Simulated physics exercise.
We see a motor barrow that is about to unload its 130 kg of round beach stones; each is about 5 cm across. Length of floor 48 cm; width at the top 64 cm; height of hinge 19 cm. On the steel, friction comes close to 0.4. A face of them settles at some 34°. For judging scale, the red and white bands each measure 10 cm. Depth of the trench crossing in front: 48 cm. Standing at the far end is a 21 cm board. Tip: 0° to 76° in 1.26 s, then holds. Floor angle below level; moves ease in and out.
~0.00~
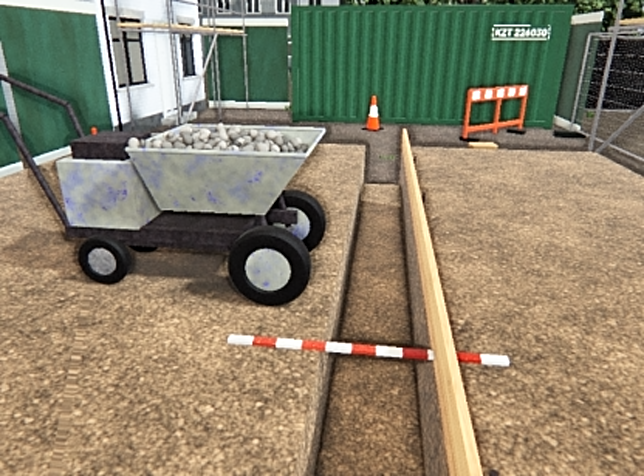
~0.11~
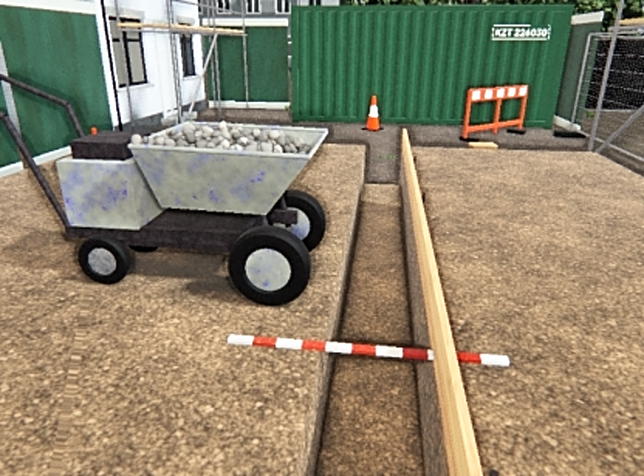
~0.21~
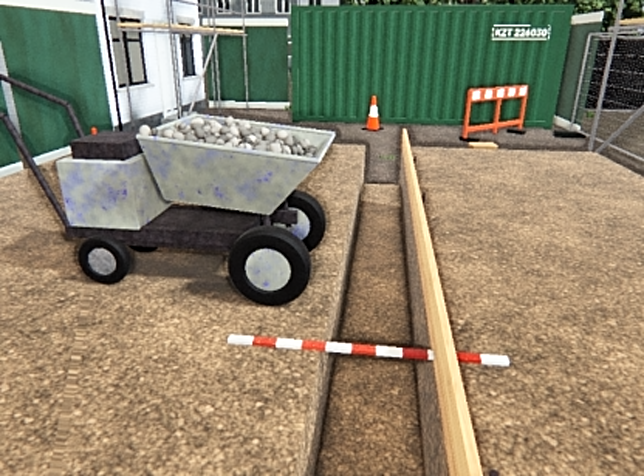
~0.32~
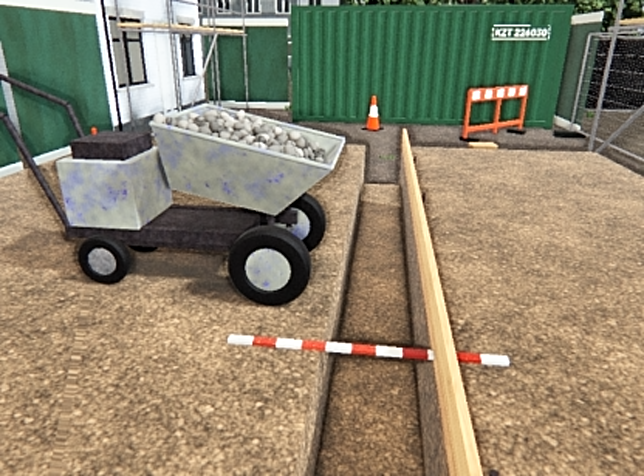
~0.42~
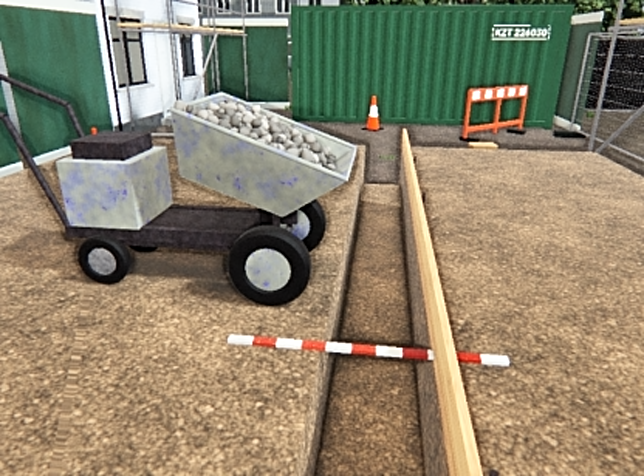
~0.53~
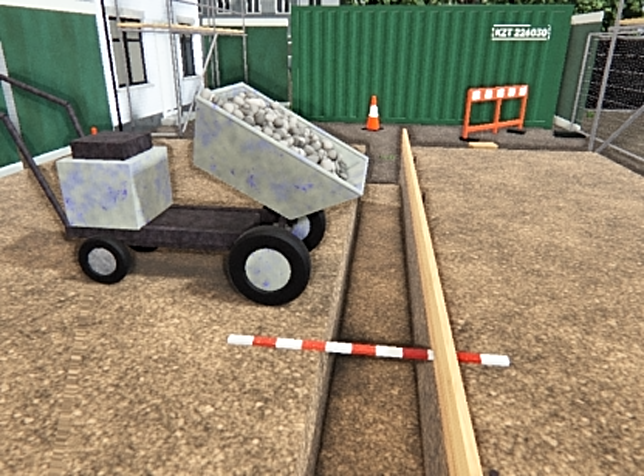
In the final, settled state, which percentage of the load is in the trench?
81 per cent is in the trench.
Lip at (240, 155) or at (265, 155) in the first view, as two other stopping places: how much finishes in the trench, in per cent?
Around 100 and then 100 percent.
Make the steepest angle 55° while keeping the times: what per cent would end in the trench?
Close to 50 per cent then.
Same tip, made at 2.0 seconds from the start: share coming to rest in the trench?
Close to 85 per cent then.
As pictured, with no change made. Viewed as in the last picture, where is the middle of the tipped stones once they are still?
Their middle ends up near (394, 350).
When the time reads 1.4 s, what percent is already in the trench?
About 40 per cent by then.
After 0.9 s the floor is at 64°; 98 % in the skip, 2 % in the trench; the foremost stones are at (417, 235).
After 1.4 s the floor is at 76°; 45 % in the skip, 41 % in the trench, 15 % past the trench; the foremost stones are at (546, 307).
After 1.7 s the floor is at 76°; 15 % in the skip, 67 % in the trench, 19 % past the trench; the foremost stones are at (631, 321).
After 3.7 s the floor is at 76°; 0 % in the skip, 81 % in the trench, 19 % past the trench; the foremost stones are past the picture's edge.
